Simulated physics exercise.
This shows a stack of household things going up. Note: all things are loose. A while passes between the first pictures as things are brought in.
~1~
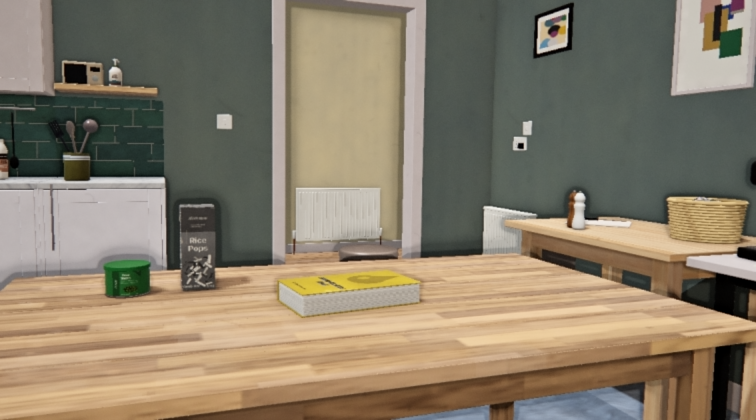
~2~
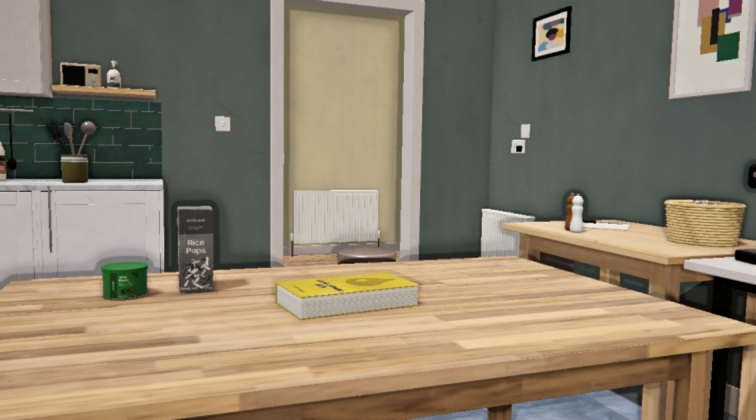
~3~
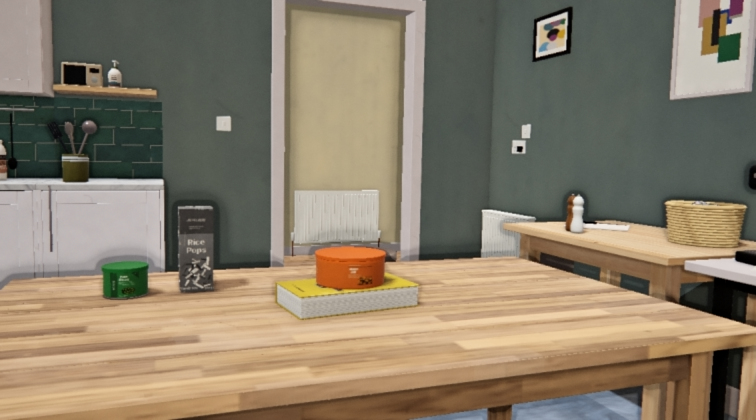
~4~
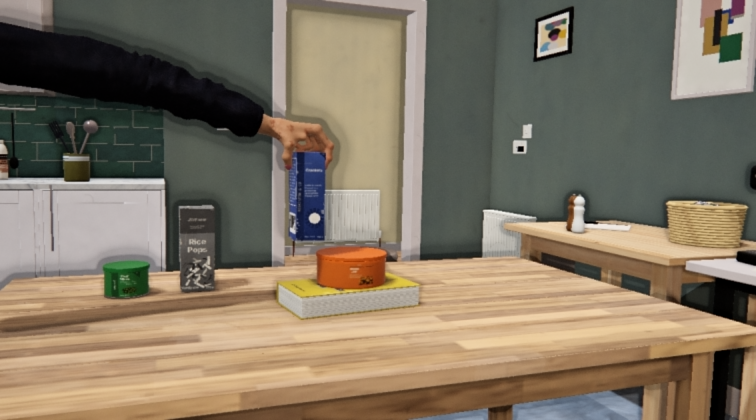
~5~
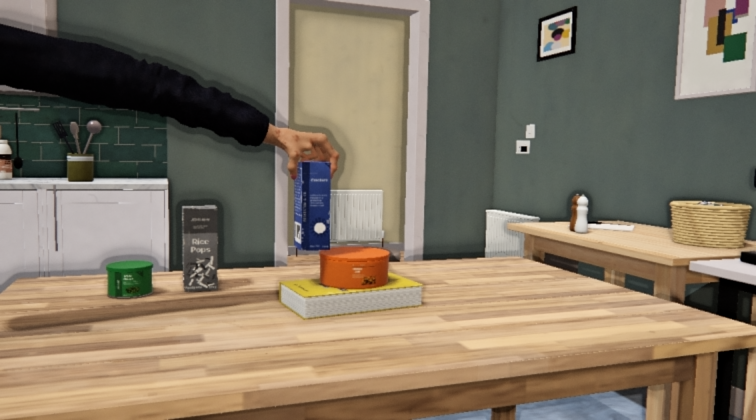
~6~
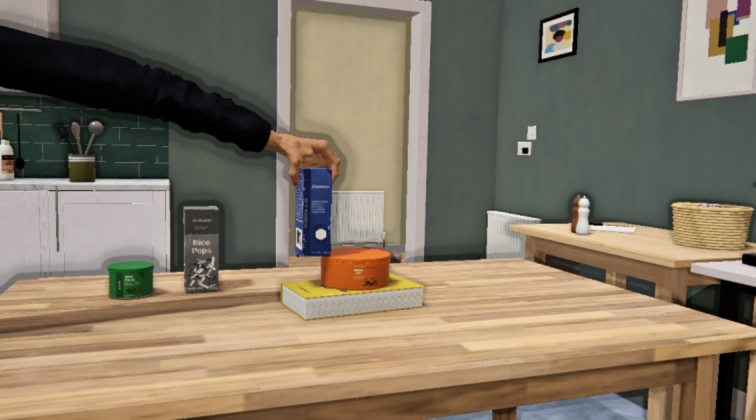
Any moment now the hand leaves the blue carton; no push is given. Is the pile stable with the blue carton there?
My guess is a failure.
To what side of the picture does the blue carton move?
Off leftwards in the picture.
Then, 0.40 s later than the last frame, blue carton now fallen.
Then, 0.50 s later than the last frame, things are still on the move.
Then, 0.70 s later than the last frame, as before.
Then, 2.00 s later than the last frame, nothing new.
When it is over, fallen, blue carton; the other 4 as before. End places, in pixels of the last picture, blue carton near (244, 283). The pile comes apart.
